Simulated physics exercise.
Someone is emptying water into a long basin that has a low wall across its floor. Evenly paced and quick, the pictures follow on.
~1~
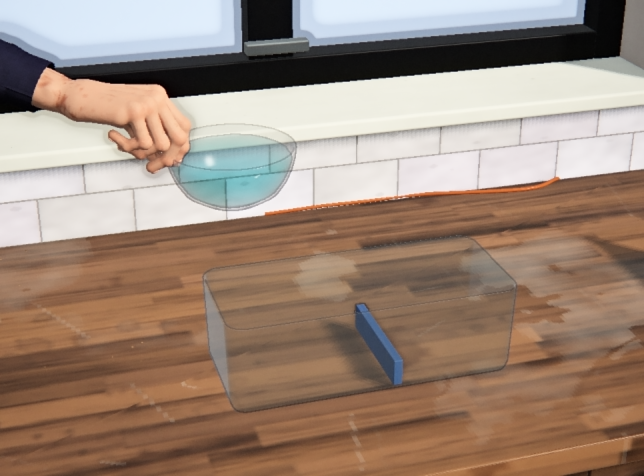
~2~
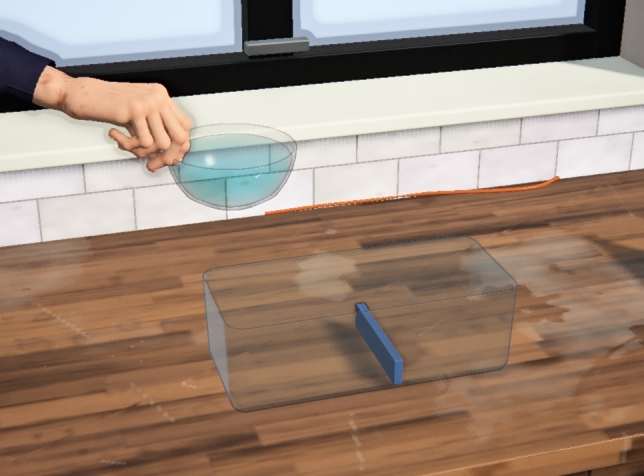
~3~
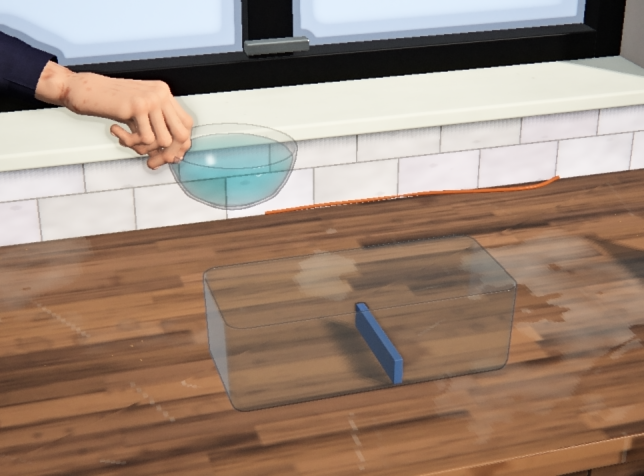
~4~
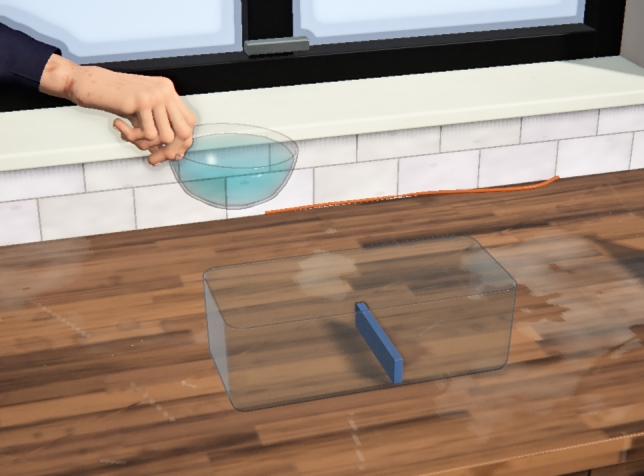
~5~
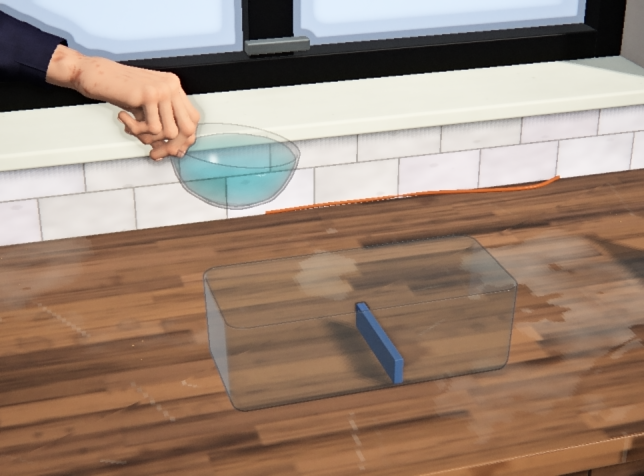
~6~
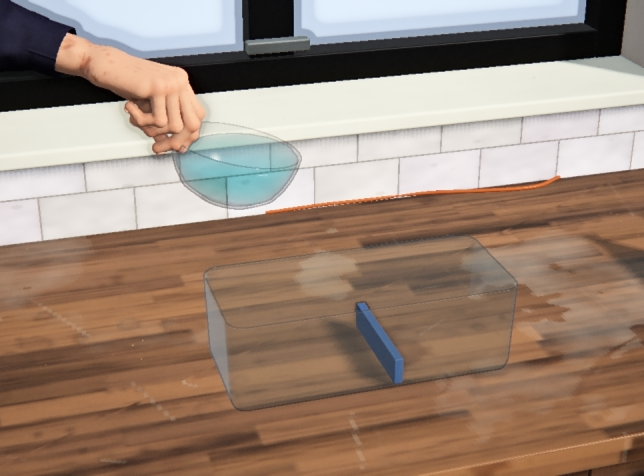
Kitchen counter by a window, a hand slowly tilting a glass bowl of blue water rightward above a clear basin with a blue divider.
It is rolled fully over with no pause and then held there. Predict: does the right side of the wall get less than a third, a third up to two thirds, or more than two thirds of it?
The share right of the wall lands beneath the one-third mark.
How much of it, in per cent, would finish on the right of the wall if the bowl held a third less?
It works out near 5 percent.
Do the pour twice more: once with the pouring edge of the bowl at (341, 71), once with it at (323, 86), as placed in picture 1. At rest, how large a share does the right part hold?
Close to 75 % for the first start and close to 60 % for the second.
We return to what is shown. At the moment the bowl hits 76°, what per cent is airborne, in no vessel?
Some 45 per cent, I'd say.
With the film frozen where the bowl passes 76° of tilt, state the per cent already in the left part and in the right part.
30 % left, 0 % right.
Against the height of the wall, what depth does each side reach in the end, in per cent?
Close to 50 for the left and 10 for the right.
A moment on, the bowl is tipped on its side and 27 per cent is still to pour, 28 is left of the wall and 1 right of it.
Next, the bowl is tipped right over and 0 per cent is still to pour, 91 is left of the wall and 5 right of it.
Then the bowl is tipped right over and 0 per cent is still to pour, 91 is left of the wall and 7 right of it.
Later the bowl is tipped right over and 0 per cent is still to pour, 91 is left of the wall and 8 right of it.
In the end 91 per cent lies left of the wall, 8 right of it and 1 outside.
